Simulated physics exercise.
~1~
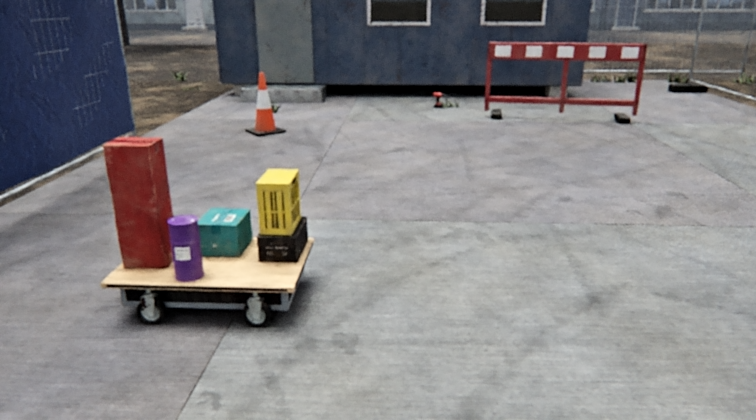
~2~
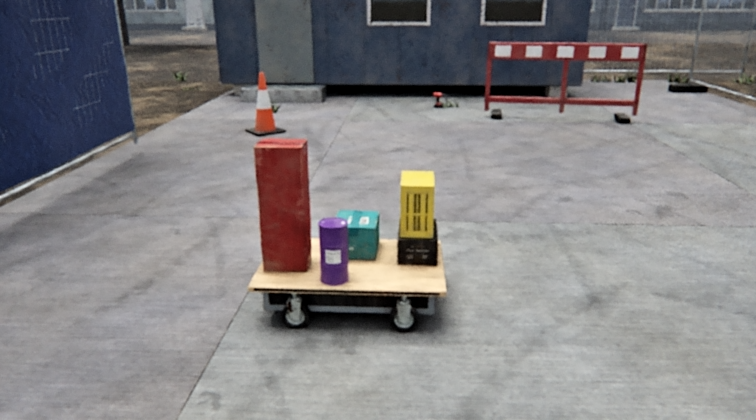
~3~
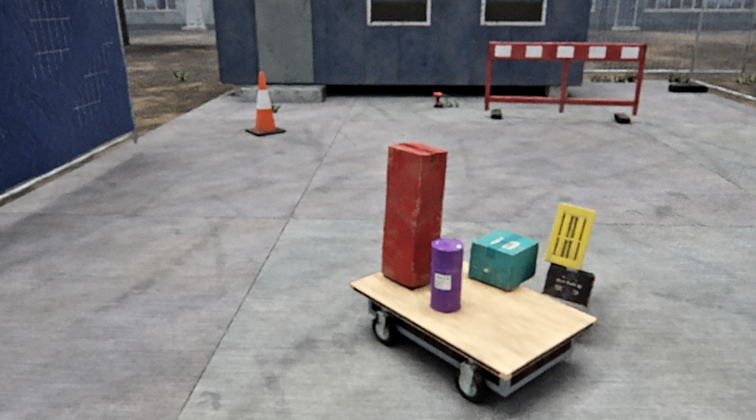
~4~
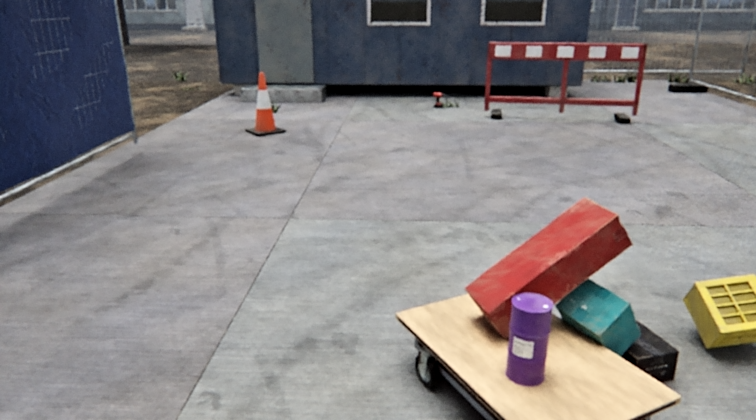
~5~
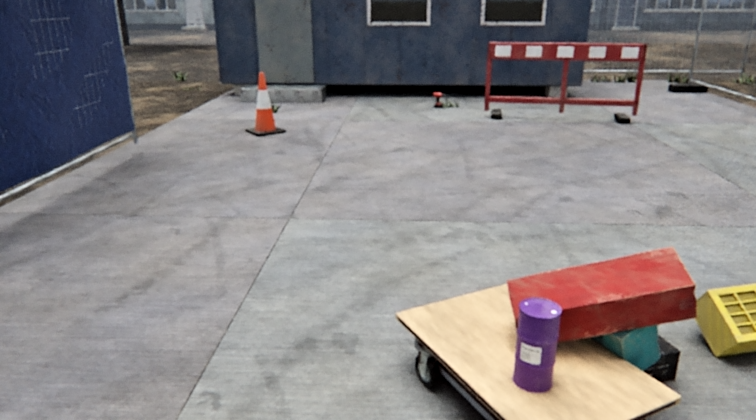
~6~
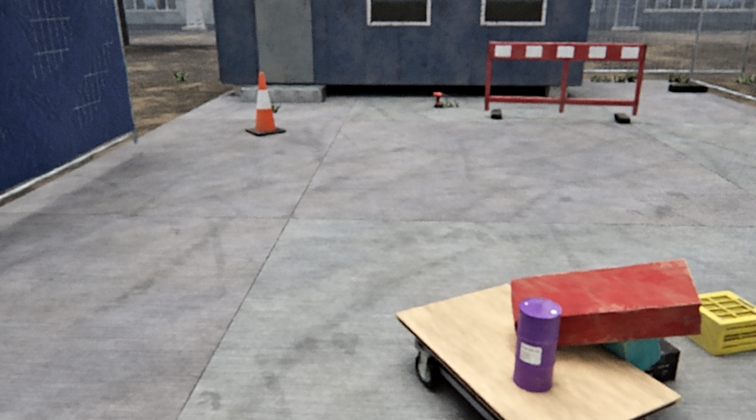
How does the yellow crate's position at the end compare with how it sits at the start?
At the start the yellow crate stands upright on top of the black box, but at the end it lies on its side on the ground.
